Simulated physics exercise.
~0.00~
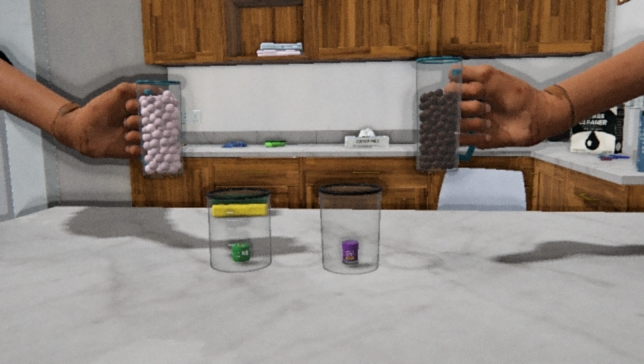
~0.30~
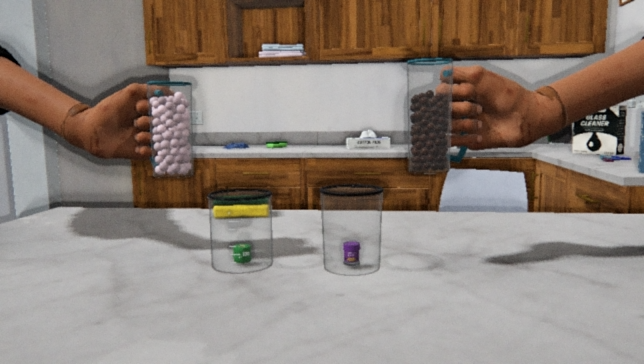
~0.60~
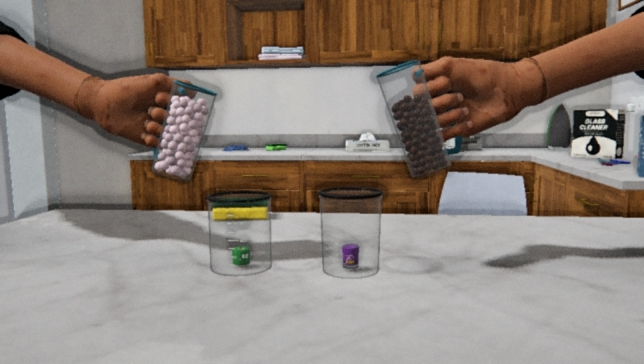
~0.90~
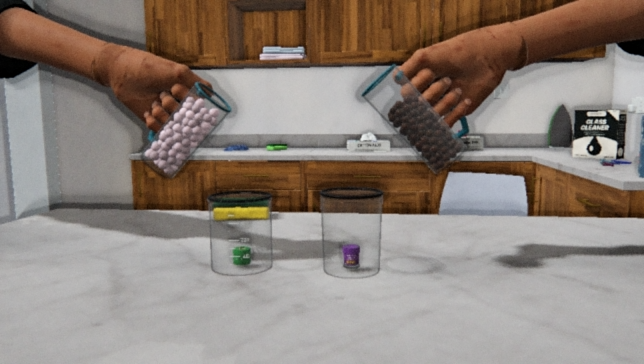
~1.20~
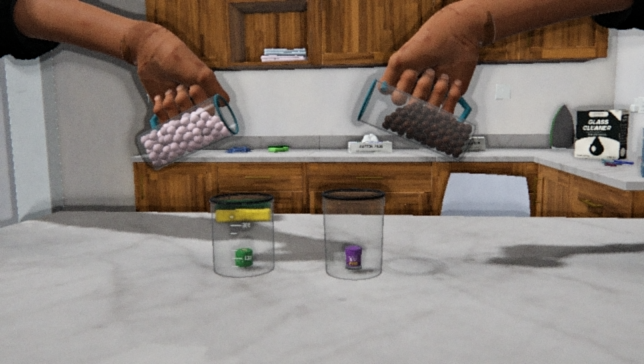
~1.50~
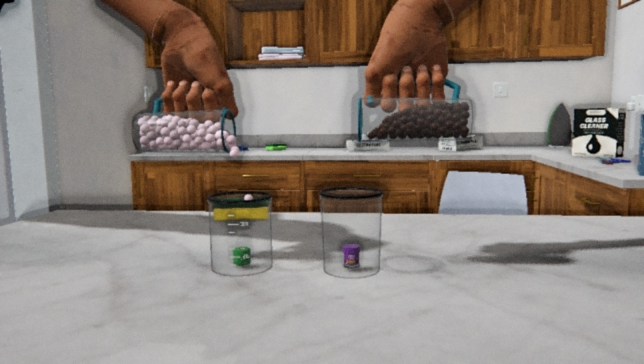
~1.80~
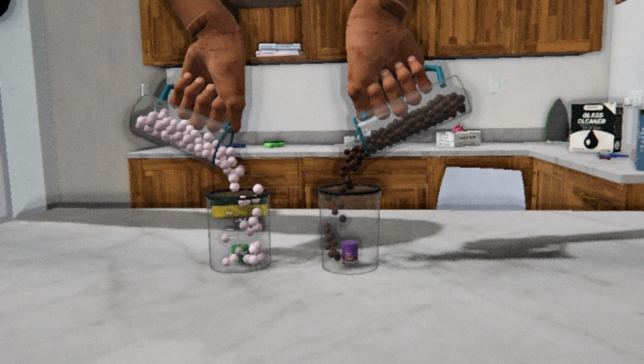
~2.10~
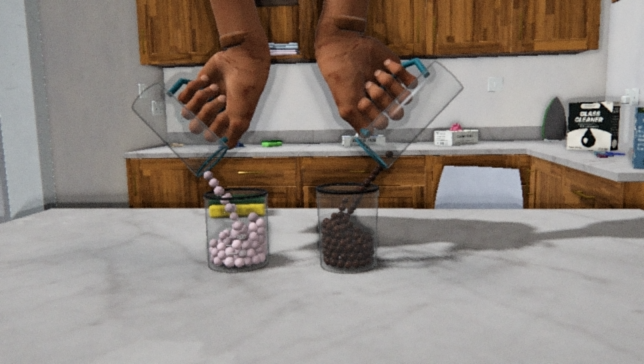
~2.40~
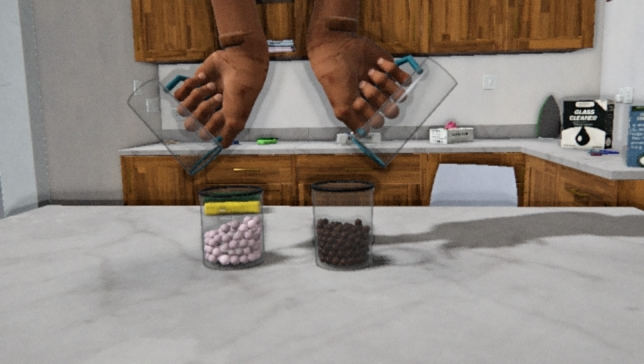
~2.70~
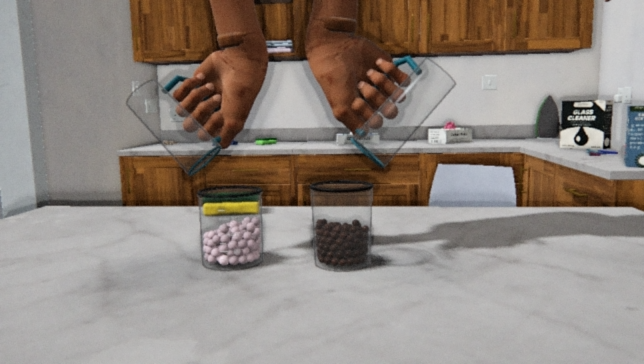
Two hands tipped clear cups over a pair of clear containers on a marble counter, pouring pale pink balls over a small green object on the left and dark brown balls over a purple one on the right, until both were hidden and the containers half full.
